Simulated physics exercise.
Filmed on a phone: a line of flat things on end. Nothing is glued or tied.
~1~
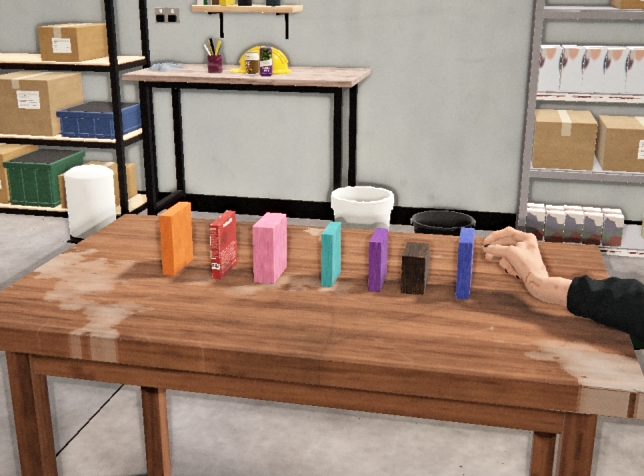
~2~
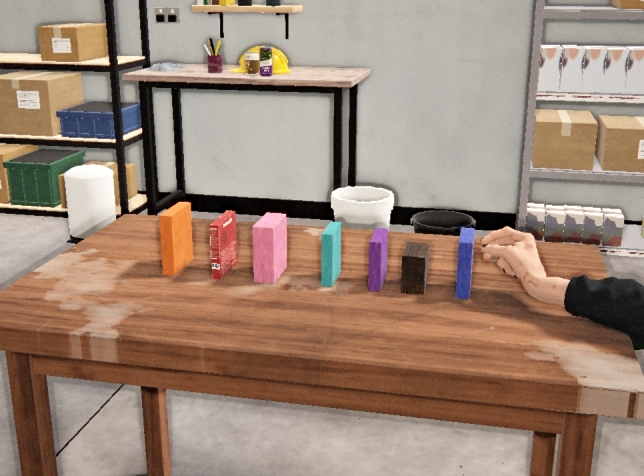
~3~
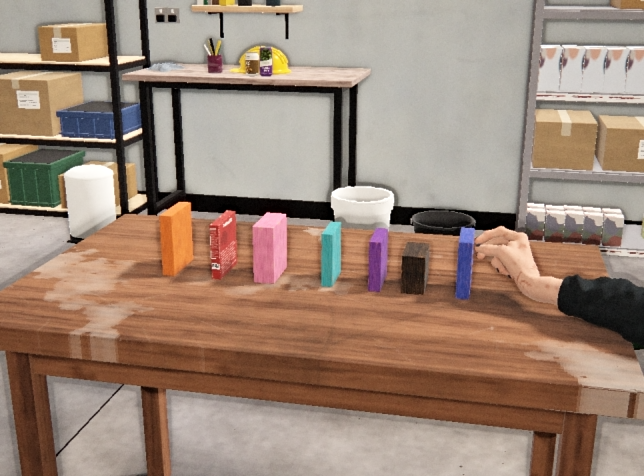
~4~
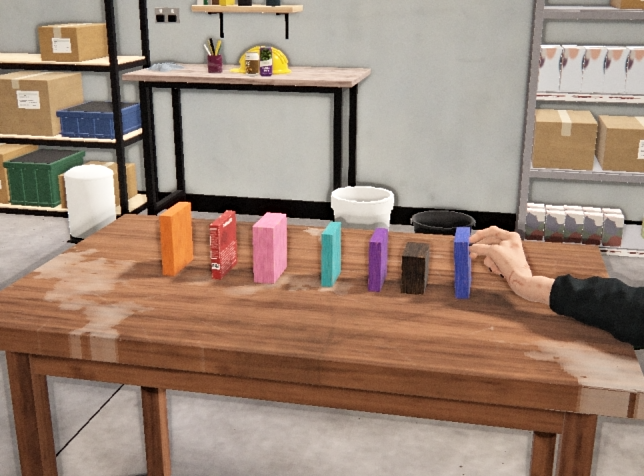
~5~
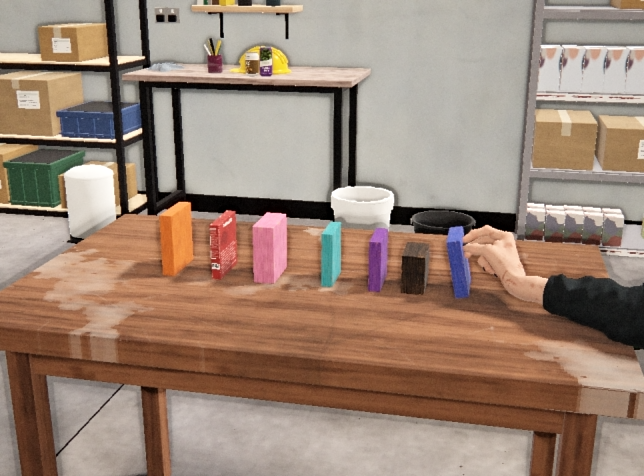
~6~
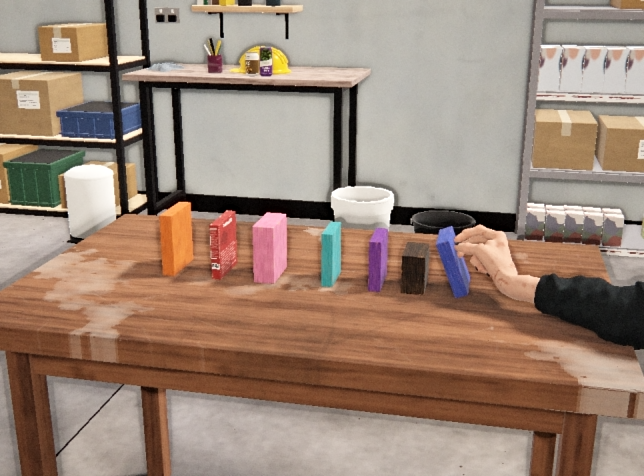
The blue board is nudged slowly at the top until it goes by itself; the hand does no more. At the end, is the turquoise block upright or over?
The turquoise block keeps standing.
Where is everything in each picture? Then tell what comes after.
In the first frame, turquoise block (331, 254); black board (415, 268).
In the second frame, pink board (270, 248); red packet (224, 245).
In the third frame, black board (415, 268); purple board (378, 260).
In the fourth frame, blue board 5° over; pink board (270, 248); red packet (224, 245).
In the fifth frame, blue board 12° over; black board (415, 268); purple board (378, 260).
In the sixth frame, blue board 22° over; turquoise block (331, 254); pink board (270, 247).
Then, 0.10 s later than the last frame, blue board 36° over.
Then, 0.20 s later than the last frame, turquoise block resting near (331, 254).
When it is over, all 5 as before. End places, in pixels of the last picture, turquoise block near (331, 254).
